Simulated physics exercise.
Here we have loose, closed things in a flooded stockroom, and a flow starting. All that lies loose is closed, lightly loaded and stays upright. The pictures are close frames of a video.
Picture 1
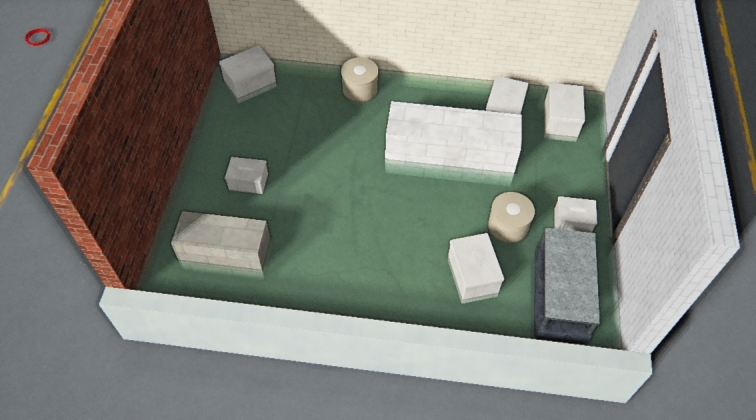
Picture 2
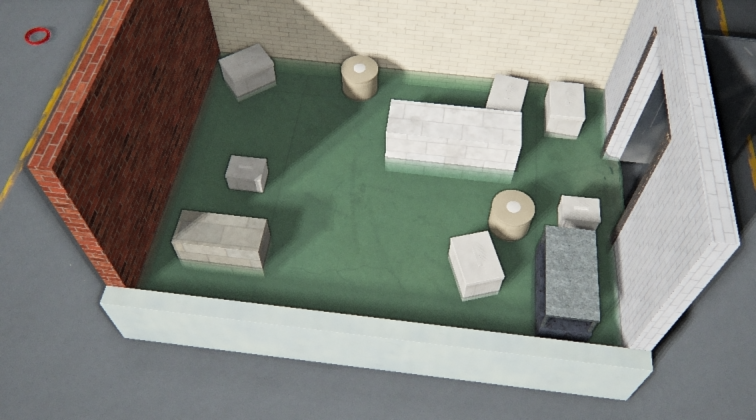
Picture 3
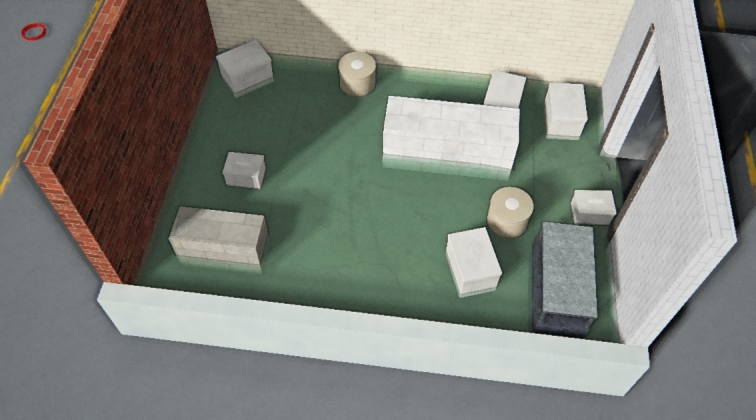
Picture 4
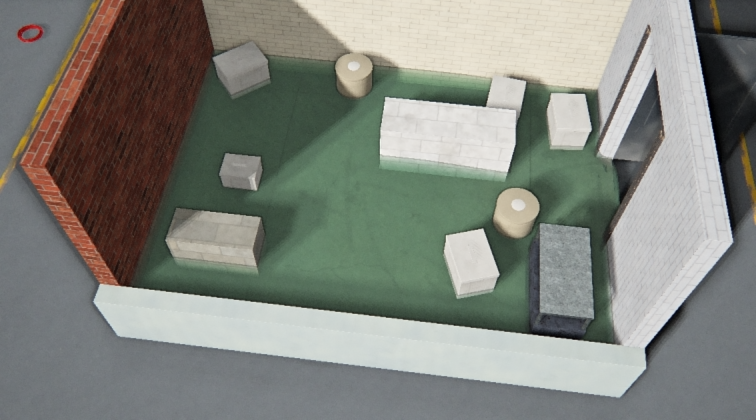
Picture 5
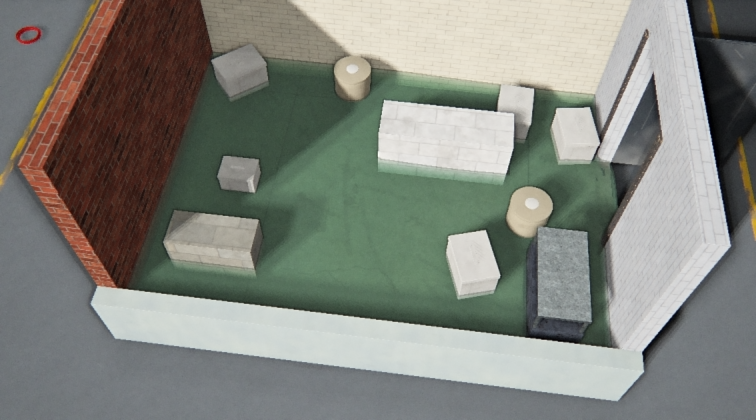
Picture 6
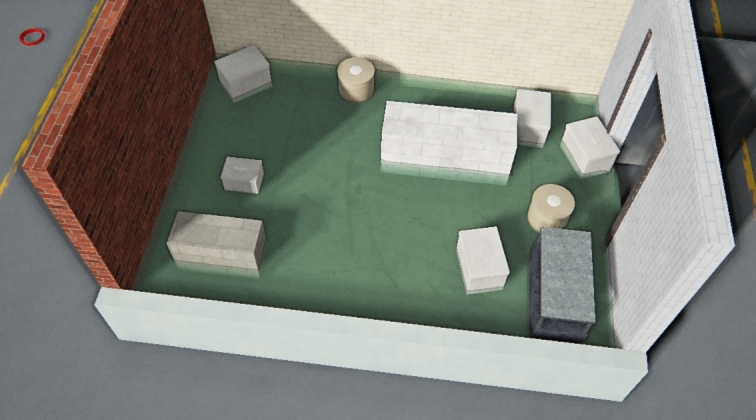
A small box exits through the right-hand opening, then nearby boxes and a tub drift right.
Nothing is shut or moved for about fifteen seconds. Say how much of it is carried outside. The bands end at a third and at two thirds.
It is two thirds or above.
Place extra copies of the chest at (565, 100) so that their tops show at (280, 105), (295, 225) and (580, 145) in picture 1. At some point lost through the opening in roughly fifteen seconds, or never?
As listed: No, no, gone.
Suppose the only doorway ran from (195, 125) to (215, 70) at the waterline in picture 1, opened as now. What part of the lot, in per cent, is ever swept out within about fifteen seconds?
About 40 per cent.
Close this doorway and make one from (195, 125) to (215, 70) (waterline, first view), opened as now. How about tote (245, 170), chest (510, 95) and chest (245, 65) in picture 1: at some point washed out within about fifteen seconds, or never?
As listed: Out, kept in, yes.
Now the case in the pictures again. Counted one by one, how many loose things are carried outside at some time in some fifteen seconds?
6 of them.
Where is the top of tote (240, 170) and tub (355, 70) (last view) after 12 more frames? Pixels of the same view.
Close to (277, 177) and (481, 85).
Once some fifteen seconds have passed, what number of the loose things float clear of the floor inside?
I count 2.
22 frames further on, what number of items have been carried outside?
The number is 5.
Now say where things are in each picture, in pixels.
A chest at (567, 101) floats; a tub at (513, 209) floats; 0 of 8 have shifted, in the first picture.
A chest at (567, 99), afloat; a tub at (514, 207) floats; 0 of 8 have shifted, in the second picture.
A chest at (568, 100), afloat, close to its start; a tub at (512, 204) floats; 2 of 8 have shifted, in the third picture.
A chest at (571, 111) floats, close to its start; a tub at (518, 205), afloat, close to its start; 4 of 8 have shifted, in the fourth picture.
A chest at (578, 125), afloat, a stride from its start; a tub at (532, 204), afloat, a stride from its start; 5 of 8 have shifted, in the fifth picture.
A chest at (593, 137) floats, a stride from its start; a tub at (554, 201) floats, a stride from its start; 5 of 8 have shifted, in the sixth picture.
A moment on, 2 of 8 are out; 6 afloat.
Next, 5 of 8 are out; 3 afloat.
Later, 5 of 8 are out; 3 afloat.
In the end, 6 of 8 are out; 2 afloat.
